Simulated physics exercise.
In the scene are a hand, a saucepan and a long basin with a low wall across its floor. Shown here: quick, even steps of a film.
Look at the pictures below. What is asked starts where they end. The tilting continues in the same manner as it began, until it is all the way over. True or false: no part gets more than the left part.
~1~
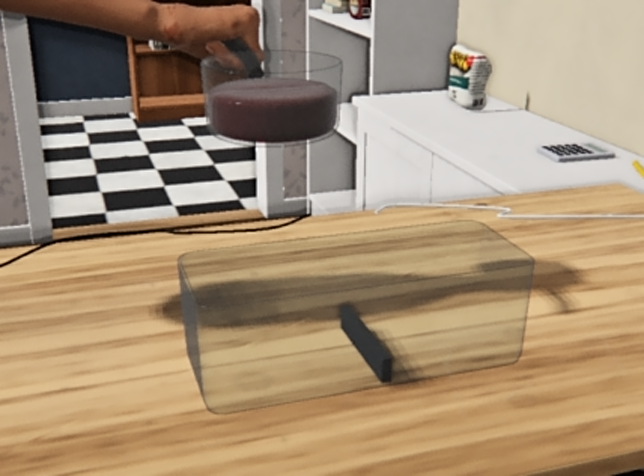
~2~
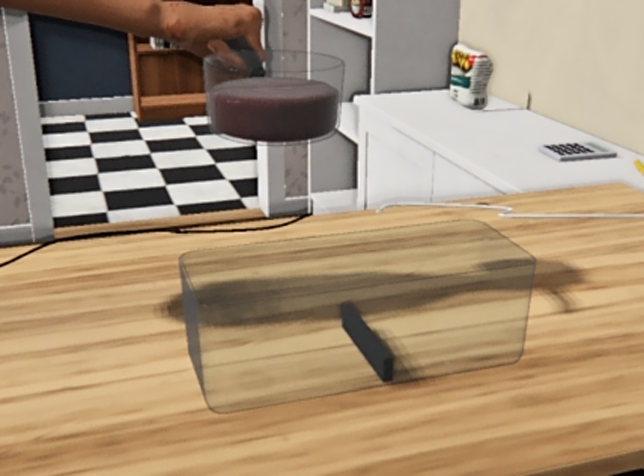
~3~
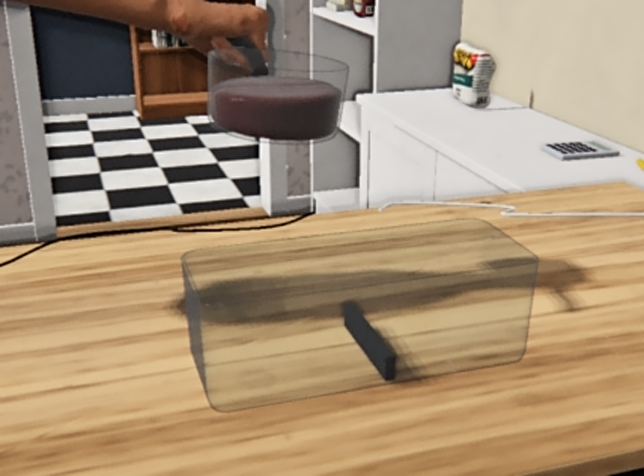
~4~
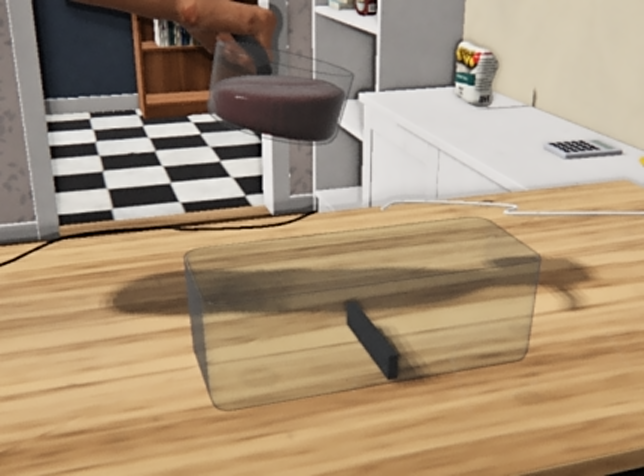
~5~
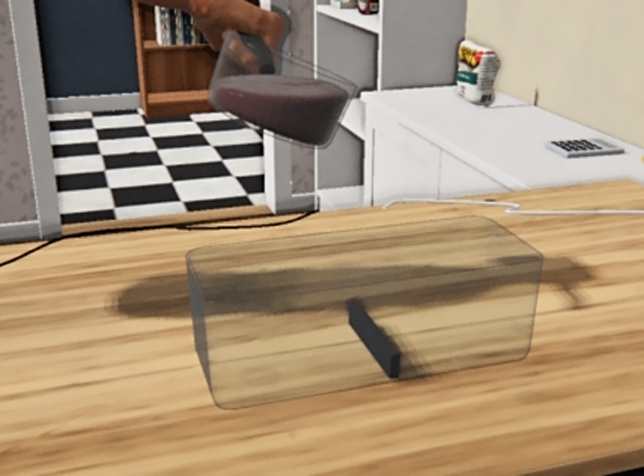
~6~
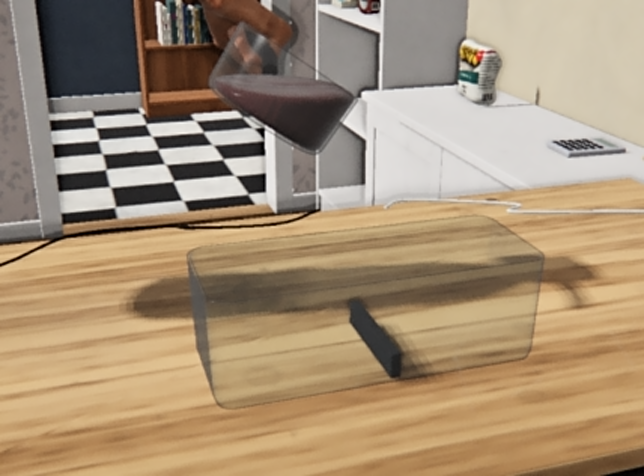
False; the right part gets the most.
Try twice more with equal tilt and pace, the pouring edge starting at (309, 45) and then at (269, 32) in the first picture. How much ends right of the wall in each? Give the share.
Close to 40 in a hundred, then close to 10 in a hundred.
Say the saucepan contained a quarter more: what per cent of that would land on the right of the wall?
70 %.
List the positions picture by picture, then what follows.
In the first picture, it leans 0°; its right rim is at (337, 60); the wine meets the walls at (207, 94) and (332, 86); the long basin's rim runs from (187, 282) to (506, 241); the wall's top is at (365, 332).
In the second picture, it leans 2°; its right rim is at (339, 61); the wine meets the walls at (209, 92) and (334, 85).
In the third picture, it leans 6°; its right rim is at (344, 66); the wine meets the walls at (211, 90) and (336, 86).
In the fourth picture, it leans 14°; its right rim is at (348, 73); the wine meets the walls at (213, 88) and (341, 85).
In the fifth picture, it leans 24°; its right rim is at (351, 85); the wine meets the walls at (212, 86) and (345, 86).
In the sixth picture, it leans 35°; its right rim is at (351, 99); the wine meets the walls at (212, 80) and (350, 88).
A moment on, the tilt is 98° and 26 per cent is still to pour, 0 is left of the wall and 18 right of it.
Next, the tilt is 109° and 4 per cent is still to pour, 21 is left of the wall and 64 right of it.
Then the tilt is 109° and 0 per cent is still to pour, 34 is left of the wall and 64 right of it.
Later the tilt is 109° and 0 per cent is still to pour, 35 is left of the wall and 64 right of it.
At rest 35 per cent lies left of the wall, 64 right of it and 1 outside.
